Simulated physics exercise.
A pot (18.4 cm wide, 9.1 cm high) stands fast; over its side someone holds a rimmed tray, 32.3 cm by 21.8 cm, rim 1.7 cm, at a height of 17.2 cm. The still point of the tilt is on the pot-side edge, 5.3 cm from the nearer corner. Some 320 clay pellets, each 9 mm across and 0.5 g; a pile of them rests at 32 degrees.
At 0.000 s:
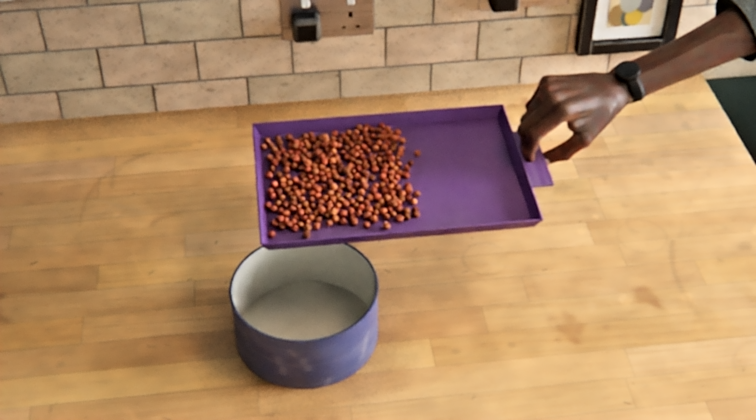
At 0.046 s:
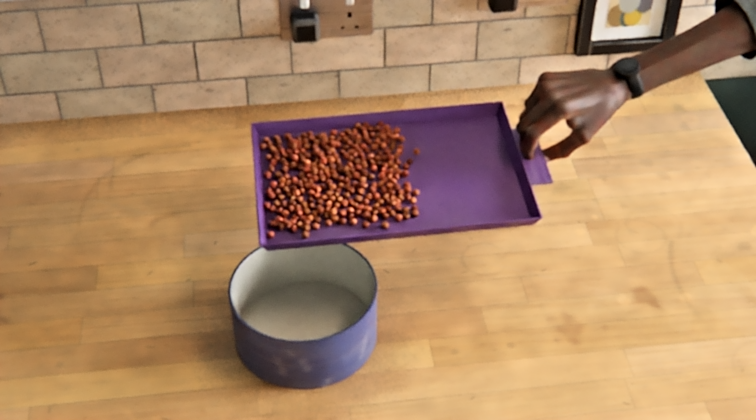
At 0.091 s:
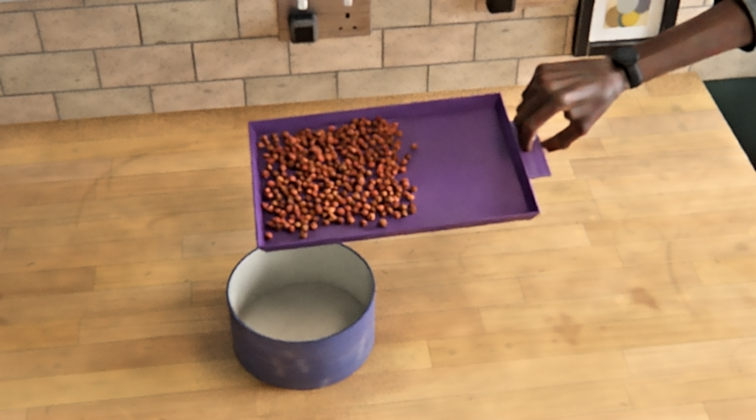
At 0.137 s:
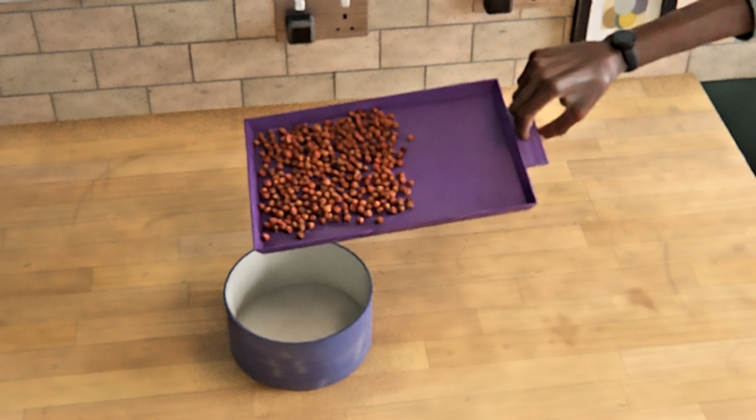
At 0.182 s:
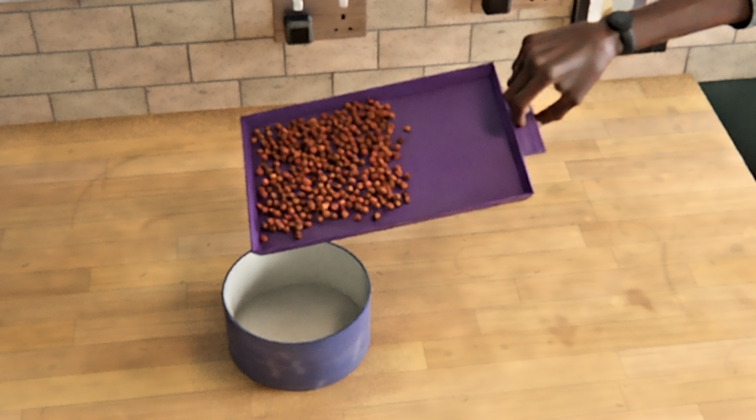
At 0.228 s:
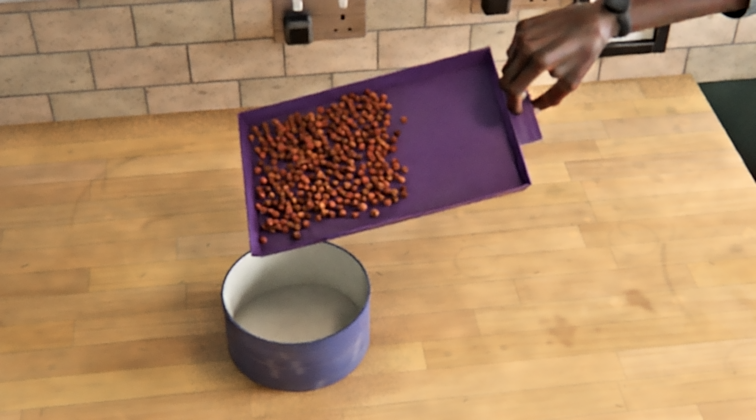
Wooden kitchen counter, a hand raising the right end of a purple tray of reddish-brown pellets above a blue pot.
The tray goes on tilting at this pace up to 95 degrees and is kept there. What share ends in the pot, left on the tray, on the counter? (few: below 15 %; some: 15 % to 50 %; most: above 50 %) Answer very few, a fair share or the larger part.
In the pot: The larger part; left on the tray: Very few; on the counter: A fair share.
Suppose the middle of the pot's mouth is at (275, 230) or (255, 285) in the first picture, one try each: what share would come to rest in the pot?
About 5 and 100 per cent.
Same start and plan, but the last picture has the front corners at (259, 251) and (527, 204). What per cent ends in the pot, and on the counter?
Pot 100, counter 0.
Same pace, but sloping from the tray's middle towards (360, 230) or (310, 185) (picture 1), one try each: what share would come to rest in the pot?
About 100 and 15 per cent.
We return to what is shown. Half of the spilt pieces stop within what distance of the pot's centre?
About 16 cm.
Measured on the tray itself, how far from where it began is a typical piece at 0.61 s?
Roughly 6 cm.
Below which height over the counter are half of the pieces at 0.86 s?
Roughly 16 cm.
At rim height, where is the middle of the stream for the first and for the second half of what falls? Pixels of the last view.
First near (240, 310), later near (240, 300).
After 0.61 s, tilt 55 degrees; the tray holds 100 %, the pot 0 %.
After 0.86 s, tilt 80 degrees; the tray holds 50 %, the pot 25 %.
Then, at 1.22 s, tilt 95 degrees; the tray holds 0 %, the pot 75 %.
By 1.7 s all is still; pot 75 %, tray 0 %, counter 25 %.
